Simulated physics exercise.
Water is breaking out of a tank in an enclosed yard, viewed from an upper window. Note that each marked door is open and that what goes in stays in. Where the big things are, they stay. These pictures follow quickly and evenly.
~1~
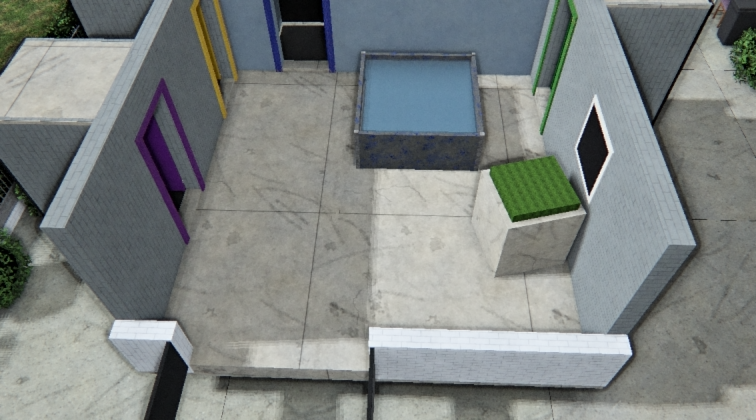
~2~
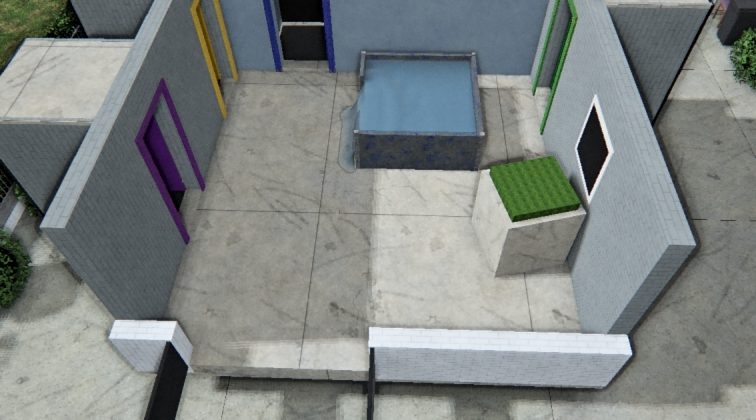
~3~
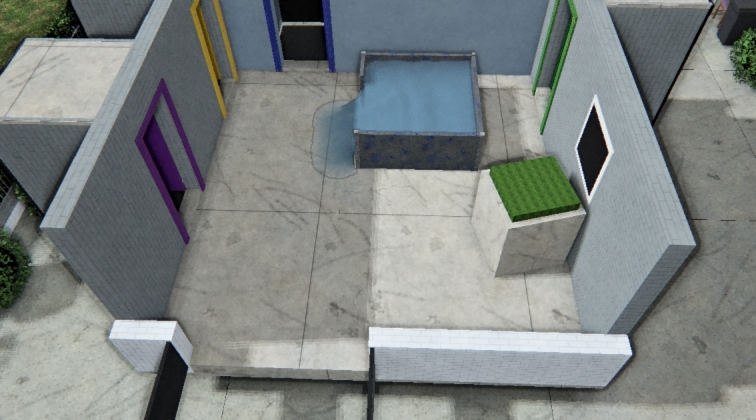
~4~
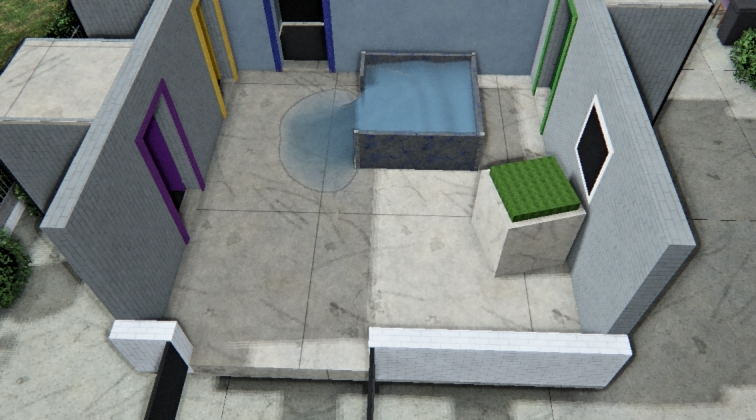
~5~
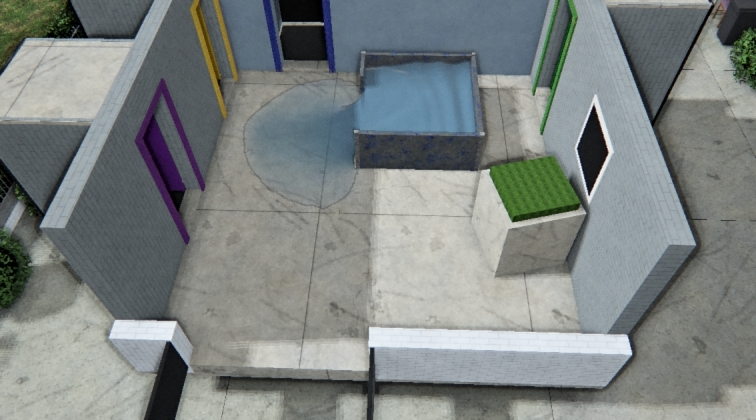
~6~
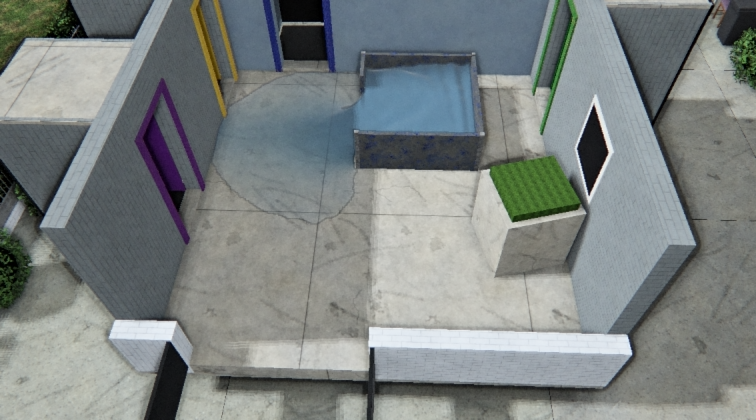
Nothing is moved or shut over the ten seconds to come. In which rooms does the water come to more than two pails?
At the end, I expect the blue door to go over the limit; I expect the purple door to go over the limit; I expect the green door to stay within two buckets; I expect the yellow door to go over the limit.
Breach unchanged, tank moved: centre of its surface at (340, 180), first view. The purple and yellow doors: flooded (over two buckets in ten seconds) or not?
Looking at it, purple breaks the limit and yellow comes in under.
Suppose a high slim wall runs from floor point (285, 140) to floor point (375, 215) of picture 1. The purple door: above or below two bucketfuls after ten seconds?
In short: The purple one lets less in.
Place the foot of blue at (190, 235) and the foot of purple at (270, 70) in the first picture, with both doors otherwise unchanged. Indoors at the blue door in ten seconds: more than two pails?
Blue door: Goes past it.
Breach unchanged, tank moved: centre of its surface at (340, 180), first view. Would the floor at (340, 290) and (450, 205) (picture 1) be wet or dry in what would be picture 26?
Taking them in the order given, I'd call it drenched and then not reached.
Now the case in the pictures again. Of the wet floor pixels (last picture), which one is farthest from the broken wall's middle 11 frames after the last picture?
Close to (157, 345), I think.
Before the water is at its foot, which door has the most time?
Answer - the green one.
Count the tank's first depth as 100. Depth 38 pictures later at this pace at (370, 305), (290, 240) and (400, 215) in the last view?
Going place by place: 4 %, 4 % and 0 %.
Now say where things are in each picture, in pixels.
Still water in the water tank at (418, 95), in the first picture.
Water pours out at (362, 125) and has run to (351, 108), in the second picture.
The front is at (332, 105), out from the gap at (362, 128), in the third picture.
Water pours out at (362, 129) and has run to (290, 114), in the fourth picture.
Water pours out at (362, 129) and has run to (250, 125), in the fifth picture.
The front is at (227, 112), out from the gap at (362, 129), in the sixth picture.
A moment on, water covers 35 % of the floor; the blue door wet at the sill, nothing in, the purple door under two buckets in, the green door not reached, the yellow door over two buckets in.
Next, water covers 40 % of the floor; the blue door wet at the sill, nothing in, the purple door over two buckets in, the green door not reached, the yellow door far over two buckets in.
Then, water covers 50 % of the floor; the blue door under two buckets in, the purple door far over two buckets in, the green door not reached, the yellow door far over two buckets in.
Later, water covers 70 % of the floor; the blue door over two buckets in, the purple door far over two buckets in, the green door wet at the sill, nothing in, the yellow door far over two buckets in.
In the end, water covers 90 % of the floor; the blue door over two buckets in, the purple door far over two buckets in, the green door wet at the sill, nothing in, the yellow door far over two buckets in.
